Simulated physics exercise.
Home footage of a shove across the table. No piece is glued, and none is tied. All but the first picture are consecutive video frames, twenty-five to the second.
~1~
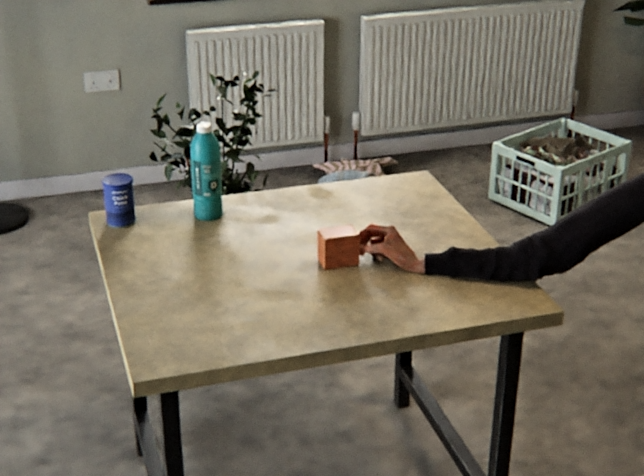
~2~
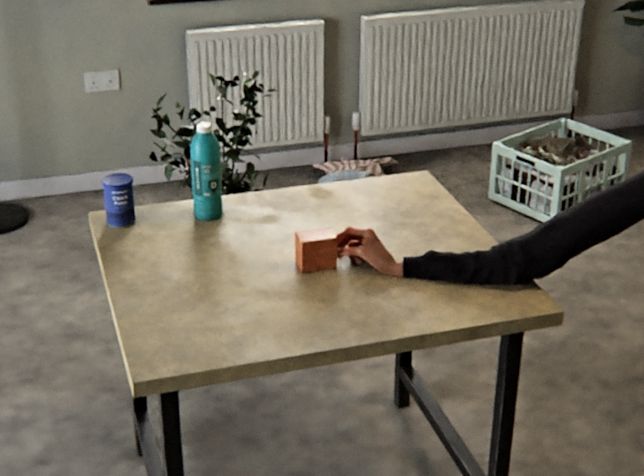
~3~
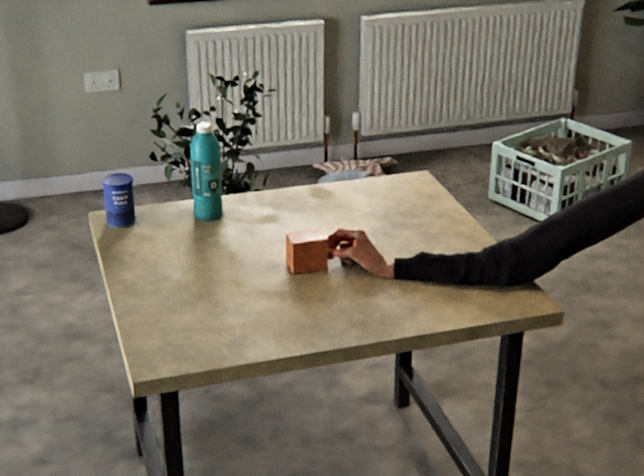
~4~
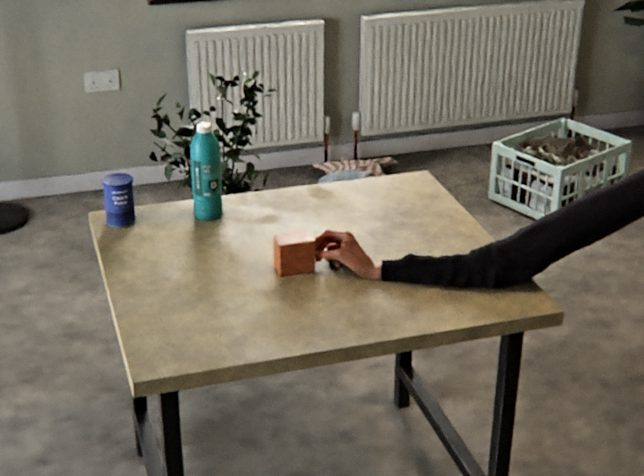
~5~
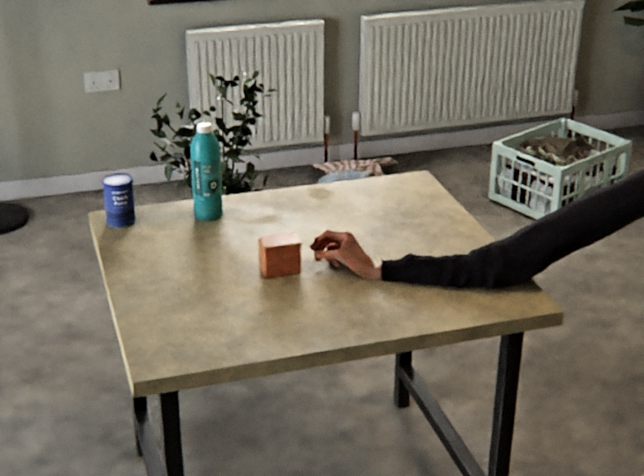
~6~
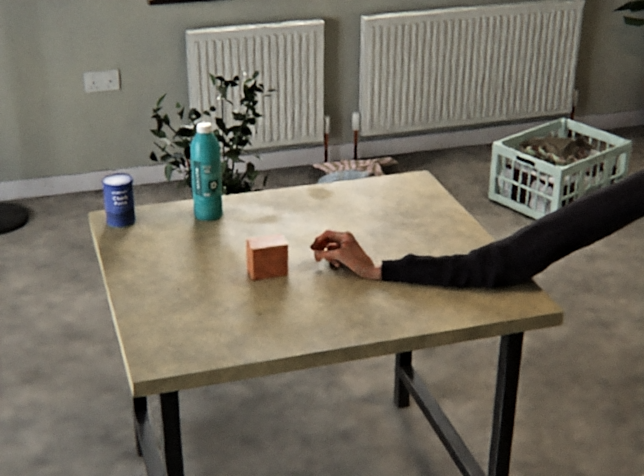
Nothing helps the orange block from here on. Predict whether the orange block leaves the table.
Most likely it is left on the tabletop.
Then, 0.10 s past the last view, orange block displaced about its own width near (241, 260).
Then, 0.20 s past the last view, orange block displaced well along near (223, 263).
Then, 0.30 s past the last view, orange block displaced well along near (213, 264).
Finally, moved from the start, orange block. Final places as the last picture's camera would see them, orange block near (211, 265).
